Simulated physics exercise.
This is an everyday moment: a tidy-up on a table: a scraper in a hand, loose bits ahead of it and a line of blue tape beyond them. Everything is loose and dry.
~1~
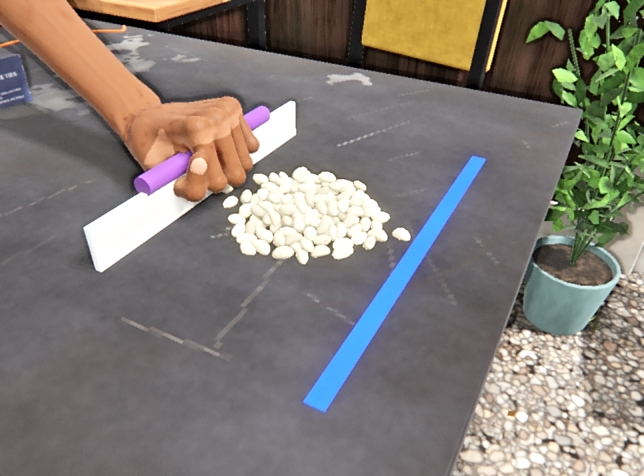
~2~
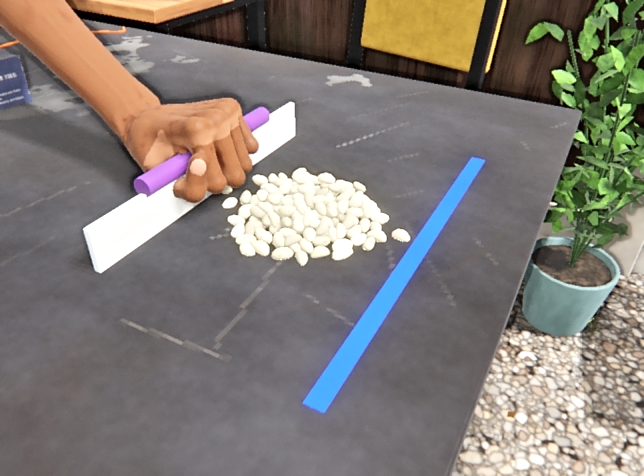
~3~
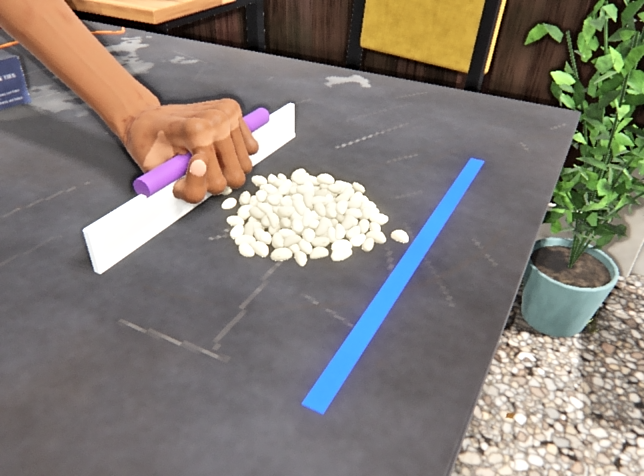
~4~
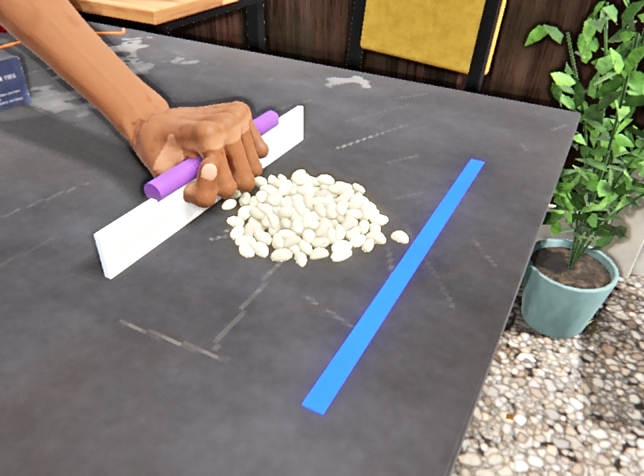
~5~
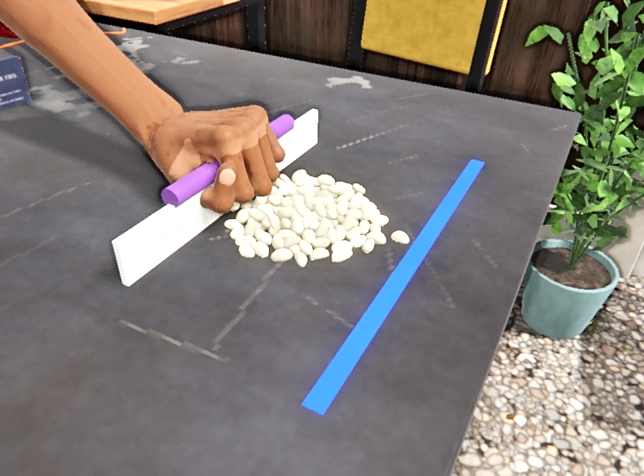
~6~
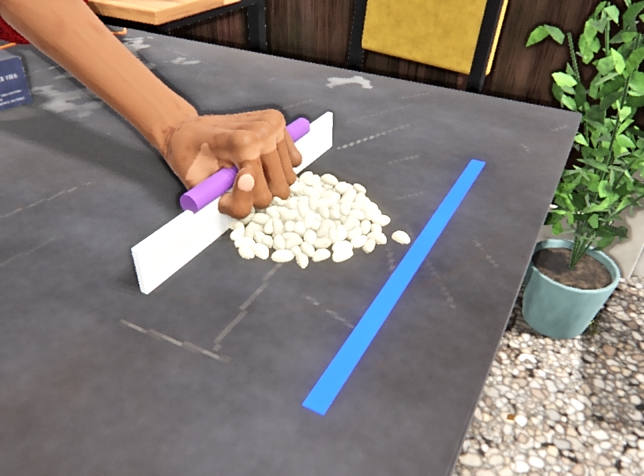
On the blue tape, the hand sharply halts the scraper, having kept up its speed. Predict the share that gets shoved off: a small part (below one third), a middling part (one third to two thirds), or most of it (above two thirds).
It will be a small part, below one third.
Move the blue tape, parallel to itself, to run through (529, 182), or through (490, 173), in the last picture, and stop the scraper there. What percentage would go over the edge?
About 80 per cent, then 30 per cent.
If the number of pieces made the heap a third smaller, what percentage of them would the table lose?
It should be about 10 percent.
Soon, scraper still moving, near (339, 191); heap all on the table, its front near (455, 247).
A while on, scraper stopped at the blue tape; heap a small part over the edge.
Finally, scraper stopped at the blue tape; heap a small part over the edge.
